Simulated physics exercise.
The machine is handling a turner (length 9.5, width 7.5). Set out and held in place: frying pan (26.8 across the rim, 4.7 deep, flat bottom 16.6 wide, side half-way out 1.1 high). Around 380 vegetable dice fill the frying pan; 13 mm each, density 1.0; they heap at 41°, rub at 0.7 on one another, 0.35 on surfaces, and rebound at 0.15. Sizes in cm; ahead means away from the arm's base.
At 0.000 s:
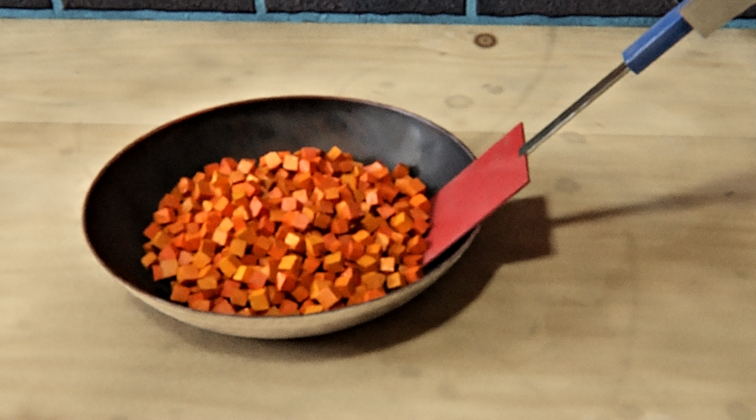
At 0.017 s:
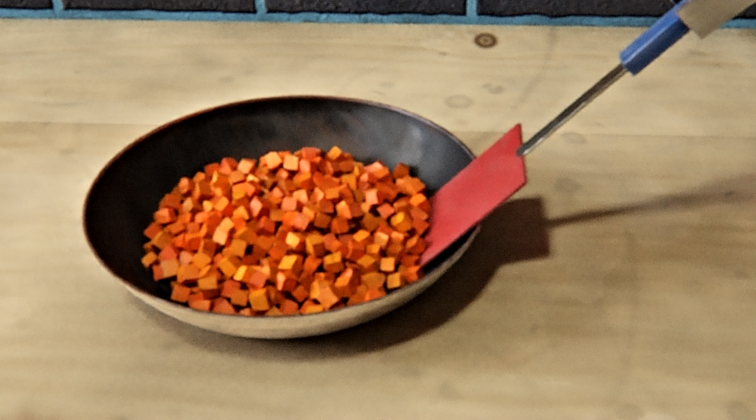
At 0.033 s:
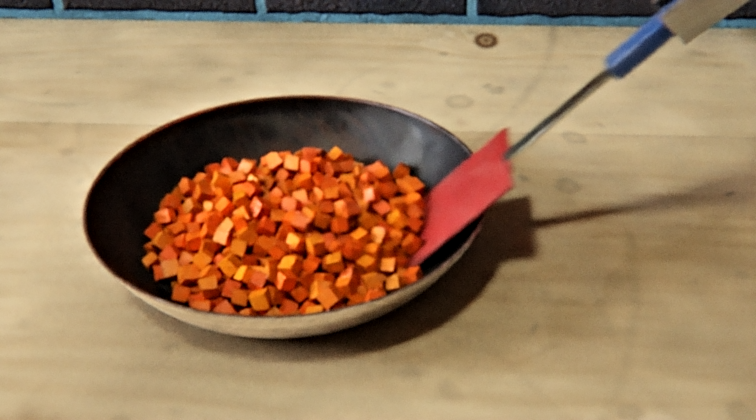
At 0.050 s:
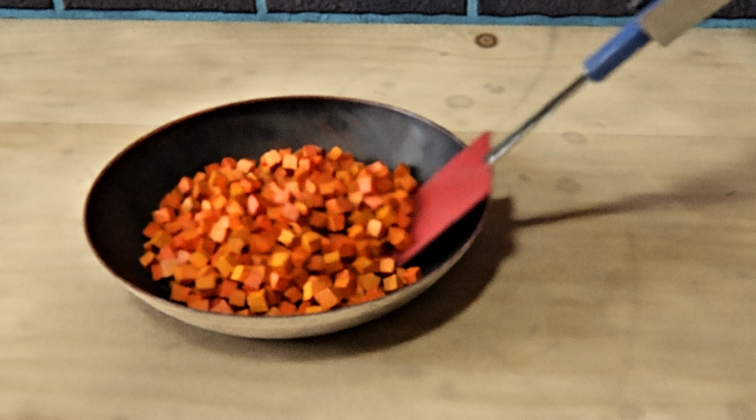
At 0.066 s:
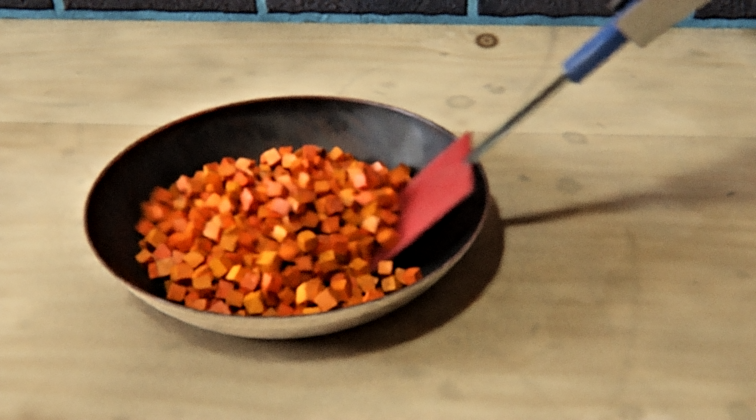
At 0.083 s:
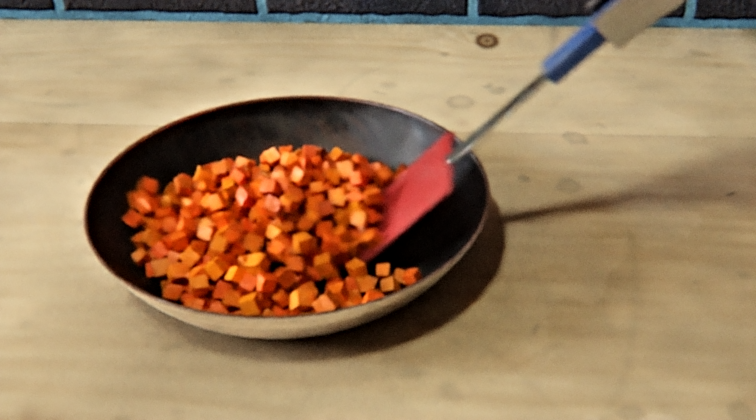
A frying pan full of small orange vegetable cubes sat on a wooden surface while a red turner with a blue-collared handle slid leftward from the right side, pushing some of the cubes left.
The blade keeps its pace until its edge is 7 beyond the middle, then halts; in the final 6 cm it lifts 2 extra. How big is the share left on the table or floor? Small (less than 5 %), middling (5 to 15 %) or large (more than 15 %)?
Share on the table or floor: Middling (5 to 15 %).
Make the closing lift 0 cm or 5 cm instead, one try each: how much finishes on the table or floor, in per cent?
About 10 and 10 per cent.
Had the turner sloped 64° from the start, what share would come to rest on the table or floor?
In that case some 20 per cent.
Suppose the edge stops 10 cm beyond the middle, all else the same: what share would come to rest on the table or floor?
It would be near 40 per cent.
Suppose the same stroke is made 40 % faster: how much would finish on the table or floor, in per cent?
Then about 15 per cent.
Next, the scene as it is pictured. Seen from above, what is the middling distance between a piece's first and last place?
About 6 cm.
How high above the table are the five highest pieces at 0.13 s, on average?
Some 5 cm.
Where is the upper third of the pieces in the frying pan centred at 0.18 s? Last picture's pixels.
Near (190, 195).
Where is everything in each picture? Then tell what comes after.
The first picture shows turner top edge at (526, 150), sloping 47°; upper third of the load around (292, 212), from x 150 to 420, top at y 155; 379 in the frying pan.
The second picture shows turner top edge at (523, 151), sloping 47°; upper third of the load around (291, 212), from x 150 to 420, top at y 155.
The third picture shows turner top edge at (510, 155), sloping 47°; upper third of the load around (293, 212), from x 150 to 415, top at y 155.
The fourth picture shows turner top edge at (490, 159), sloping 47°; upper third of the load around (292, 214), from x 150 to 415, top at y 155.
The fifth picture shows turner top edge at (471, 159), sloping 47°; upper third of the load around (286, 208), from x 145 to 415, top at y 150.
The sixth picture shows turner top edge at (451, 159), sloping 47°; upper third of the load around (273, 206), from x 135 to 415, top at y 150; 379 in the frying pan.
After 0.13 s, sloping 47°, highest piece 5 above the table; 379 in the frying pan.
After 0.18 s, sloping 47°, highest piece 7 above the table; 379 in the frying pan.
After 0.41 s, sloping 47°, highest piece 6 above the table; 342 in the frying pan, 34 on the table or floor, 3 on the blade or in flight.
After 1.46 s, sloping 47°, highest piece 6 above the table; 342 in the frying pan, 37 on the table or floor.
At rest, 342 in the frying pan, 37 on the table or floor. That is 10 % on the table or floor.
